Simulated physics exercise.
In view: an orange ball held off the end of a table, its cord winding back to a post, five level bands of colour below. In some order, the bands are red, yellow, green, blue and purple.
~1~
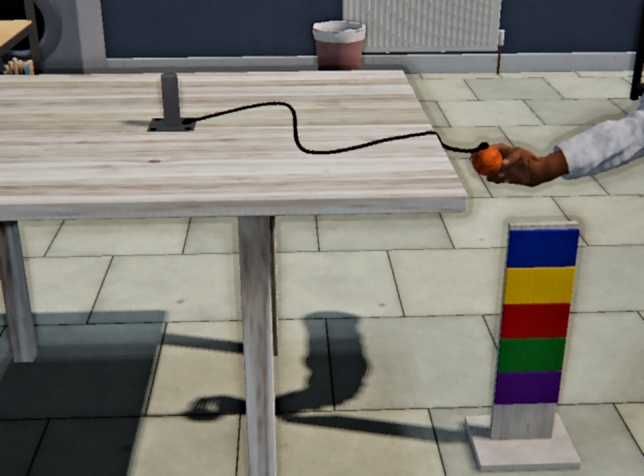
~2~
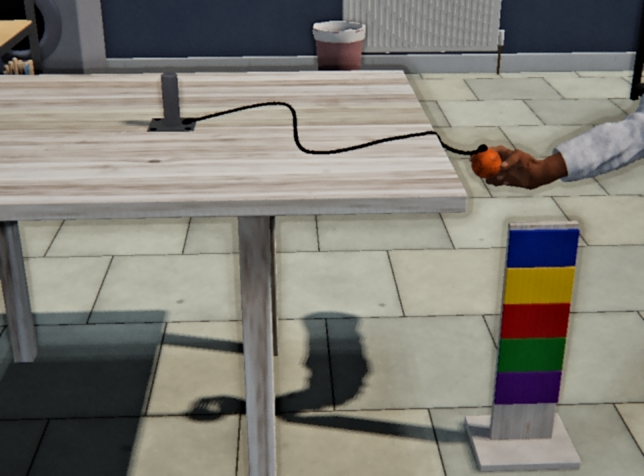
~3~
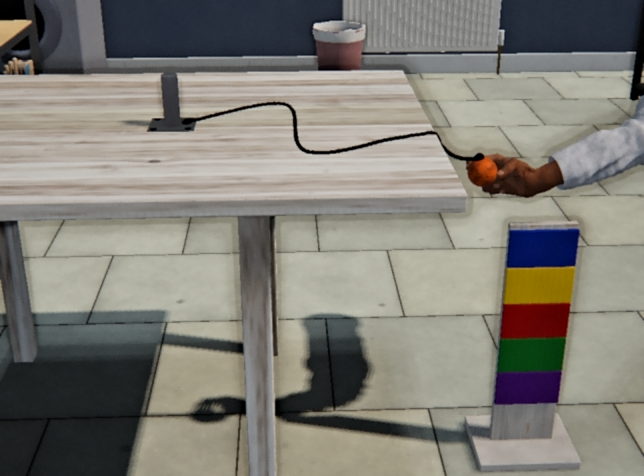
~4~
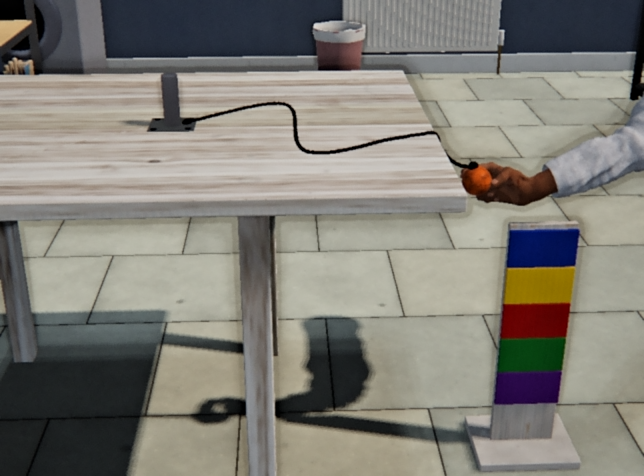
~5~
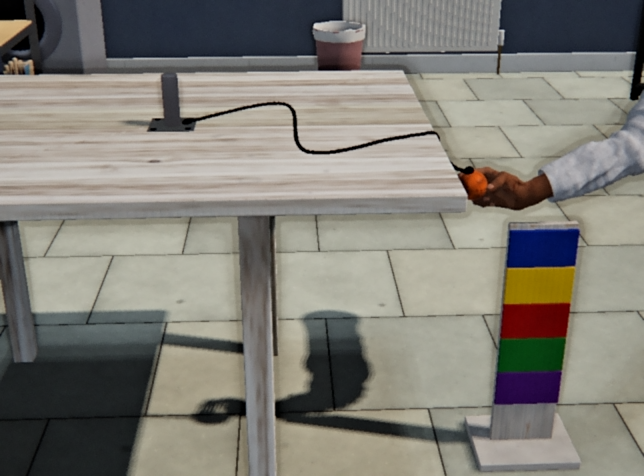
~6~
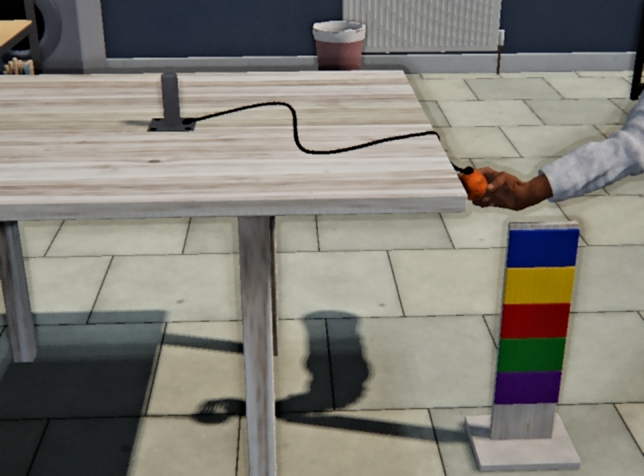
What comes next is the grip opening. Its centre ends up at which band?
At the green one.
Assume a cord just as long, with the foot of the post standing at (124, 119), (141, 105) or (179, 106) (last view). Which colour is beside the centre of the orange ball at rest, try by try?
Going case by case, it's red, red and finally green.
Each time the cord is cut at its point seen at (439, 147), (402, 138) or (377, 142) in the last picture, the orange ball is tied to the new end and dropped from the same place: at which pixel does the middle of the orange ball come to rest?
First (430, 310), then (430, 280), then (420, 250).
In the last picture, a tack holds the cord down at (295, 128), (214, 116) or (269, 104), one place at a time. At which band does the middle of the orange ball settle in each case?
Answer: Yellow, green and red, in that order.
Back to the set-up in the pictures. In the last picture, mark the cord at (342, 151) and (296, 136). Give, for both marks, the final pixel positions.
In that view they reach (427, 192) and (421, 121).
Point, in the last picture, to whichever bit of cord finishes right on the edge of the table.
It's the piece you see at (296, 140).
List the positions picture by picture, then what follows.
Orange ball (487, 161); blue (544, 250); yellow (540, 287); red (536, 322); green (532, 356); purple (528, 389), in the first frame.
Orange ball (486, 164); cord through (218, 115) (289, 106) (295, 130) (329, 153) (402, 138), in the second frame.
Orange ball (482, 172), in the third frame.
Orange ball (477, 181); cord through (218, 115) (289, 106) (295, 130) (329, 153) (402, 138), in the fourth frame.
Orange ball (473, 185), in the fifth frame.
Orange ball (472, 186); cord through (218, 115) (289, 106) (295, 130) (329, 153) (402, 138), in the sixth frame.
A little later, ball near (431, 339); level with green.
Next, ball near (415, 338); level with green.
When it is over, ball near (414, 342); level with green. The green one.
